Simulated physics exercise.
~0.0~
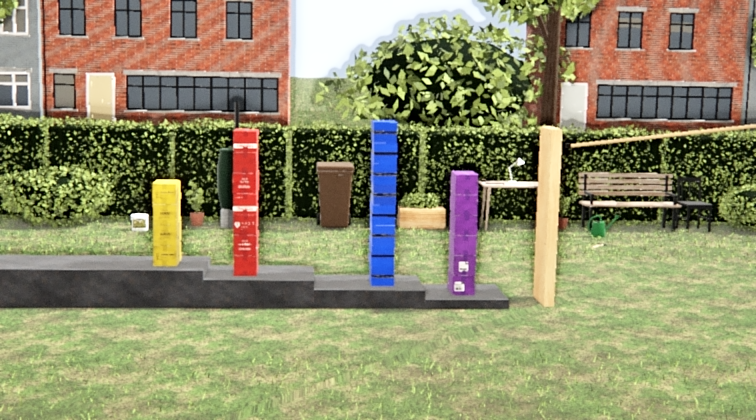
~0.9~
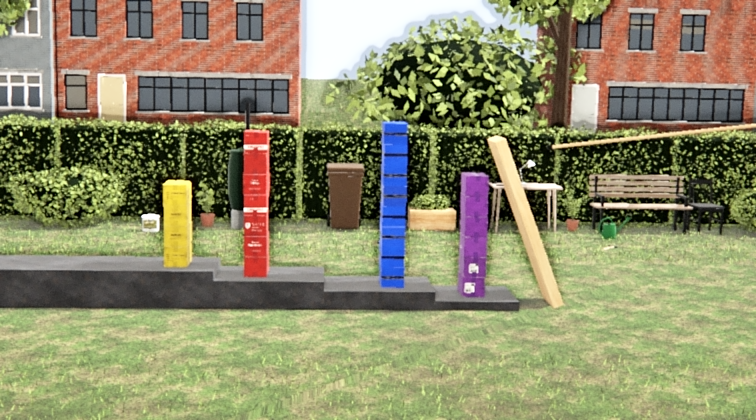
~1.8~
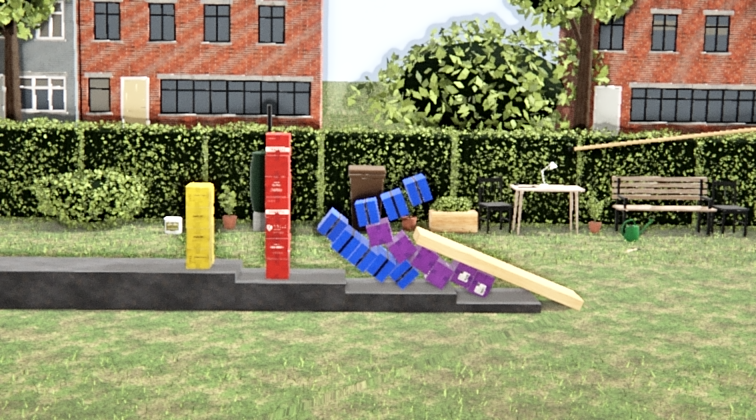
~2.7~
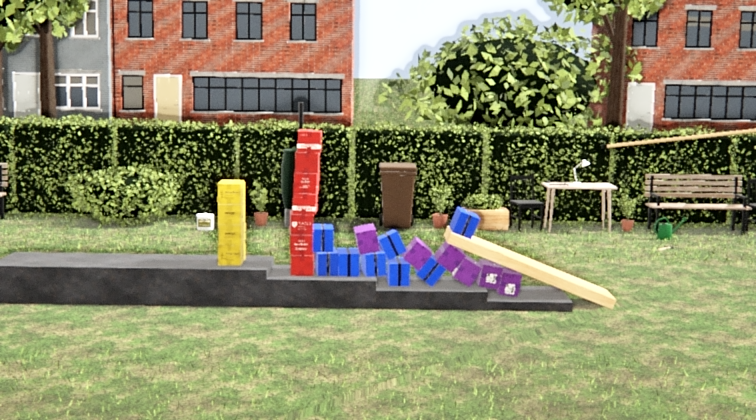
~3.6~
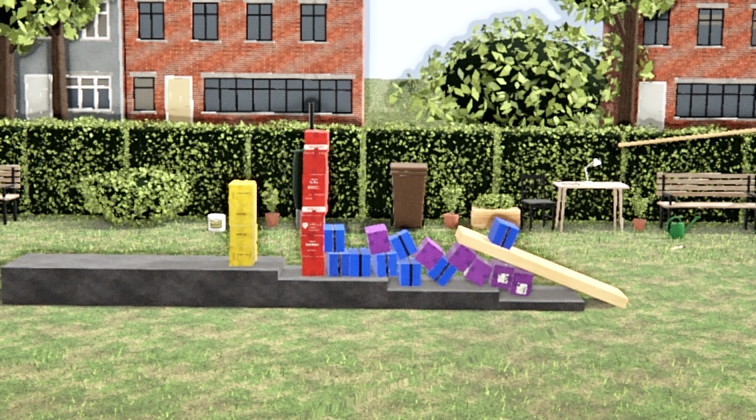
A tall wooden board tipped left into the purple stack on the stone steps, toppling it and the blue stack into a jumbled heap, and came to rest leaning over the fallen boxes while the red and yellow stacks stayed standing.
